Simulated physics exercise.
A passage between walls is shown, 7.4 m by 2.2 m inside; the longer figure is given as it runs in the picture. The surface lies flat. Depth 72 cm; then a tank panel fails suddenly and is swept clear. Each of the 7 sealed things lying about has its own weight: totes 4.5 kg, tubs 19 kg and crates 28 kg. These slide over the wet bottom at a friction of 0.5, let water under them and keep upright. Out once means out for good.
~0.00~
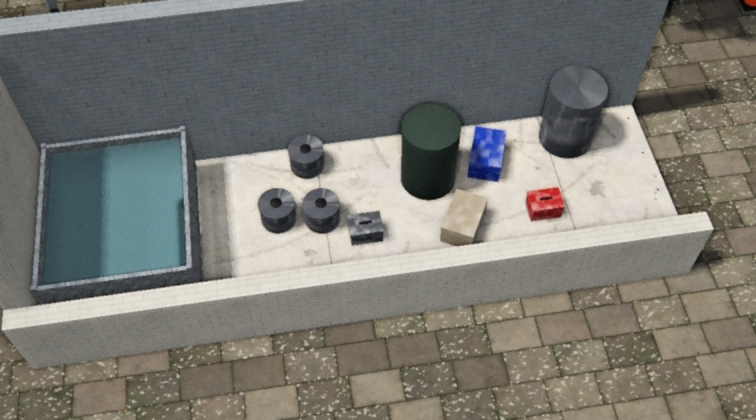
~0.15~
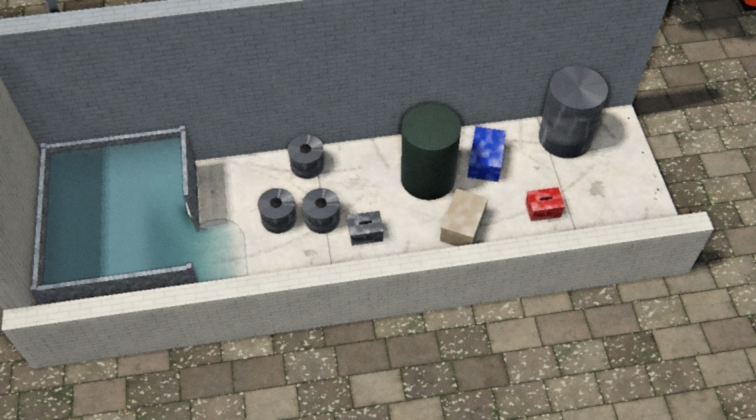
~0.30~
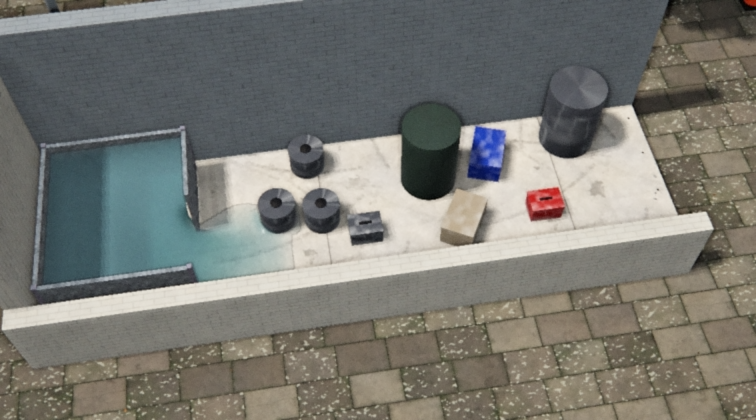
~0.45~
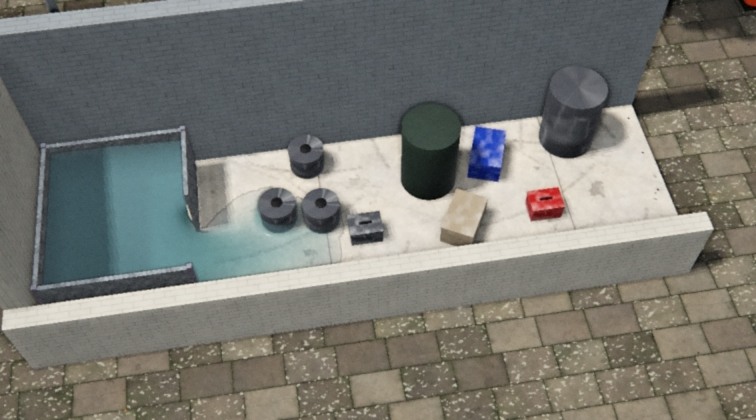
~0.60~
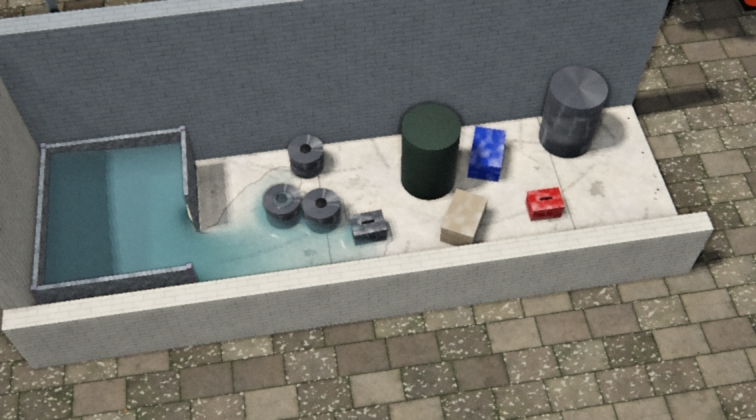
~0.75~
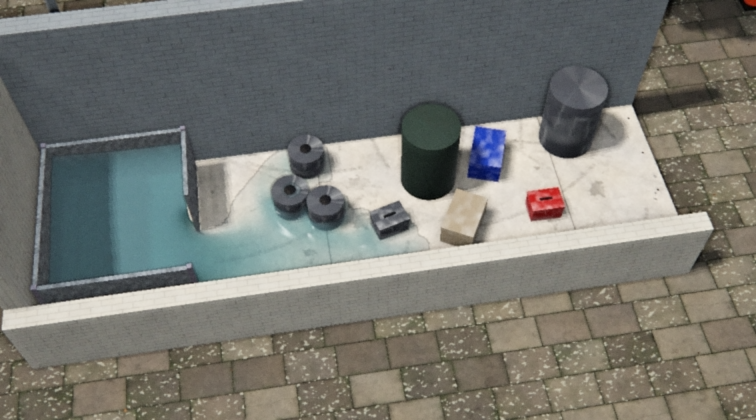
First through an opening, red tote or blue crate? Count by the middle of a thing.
The red one gets out first.
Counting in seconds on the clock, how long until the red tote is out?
It gets out at about 2.5 s.
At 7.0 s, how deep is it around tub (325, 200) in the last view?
7 cm.
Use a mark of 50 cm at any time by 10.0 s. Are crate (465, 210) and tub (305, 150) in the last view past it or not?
Exceeds it; stays within.
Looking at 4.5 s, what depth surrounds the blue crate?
Roughly 7 cm.
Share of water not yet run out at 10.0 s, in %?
Roughly 42 percent.
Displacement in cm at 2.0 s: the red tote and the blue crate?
80 and 5 cm or so by then.
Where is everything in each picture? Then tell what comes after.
In the first frame, the red tote at (546, 199), on the bottom; the blue crate at (488, 146) rests on the ground; 2.9 m2 under water; 0 of 7 have shifted.
In the second frame, the red tote at (546, 199) rests on the ground; the blue crate at (488, 146), on the bottom; water covers 3.5 m2; 0 of 7 have shifted.
In the third frame, the red tote at (546, 199) rests on the ground; the blue crate at (488, 146), on the bottom; water covers 4.2 m2; 0 of 7 have shifted.
In the fourth frame, the red tote at (546, 199), on the bottom; the blue crate at (488, 146) rests on the ground; 4.9 m2 under water; 0 of 7 have shifted.
In the fifth frame, the red tote at (546, 199) rests on the ground; the blue crate at (488, 146) rests on the ground; 5.6 m2 under water; 1 of 7 have shifted.
In the sixth frame, the red tote at (546, 199) rests on the ground; the blue crate at (488, 146), on the bottom; water covers 6.3 m2; 3 of 7 have shifted.
After 2.0 s the red tote is near (600, 166), 0.9 m from its start, aground; the blue crate is near (488, 144), 0.0 m from its start, aground; 0 of 7 are out; 1 afloat.
After 4.5 s the red tote has gone out (at 2.4 s); the blue crate is near (488, 143), 0.1 m from its start, aground; 3 of 7 are out; 0 afloat.
After 7.0 s the red tote has gone out (at 2.4 s); the blue crate is near (488, 143), 0.1 m from its start, aground; 3 of 7 are out; 0 afloat.
After 10.0 s the red tote has gone out (at 2.4 s); the blue crate is near (488, 143), 0.1 m from its start, aground; 3 of 7 are out; 0 afloat.
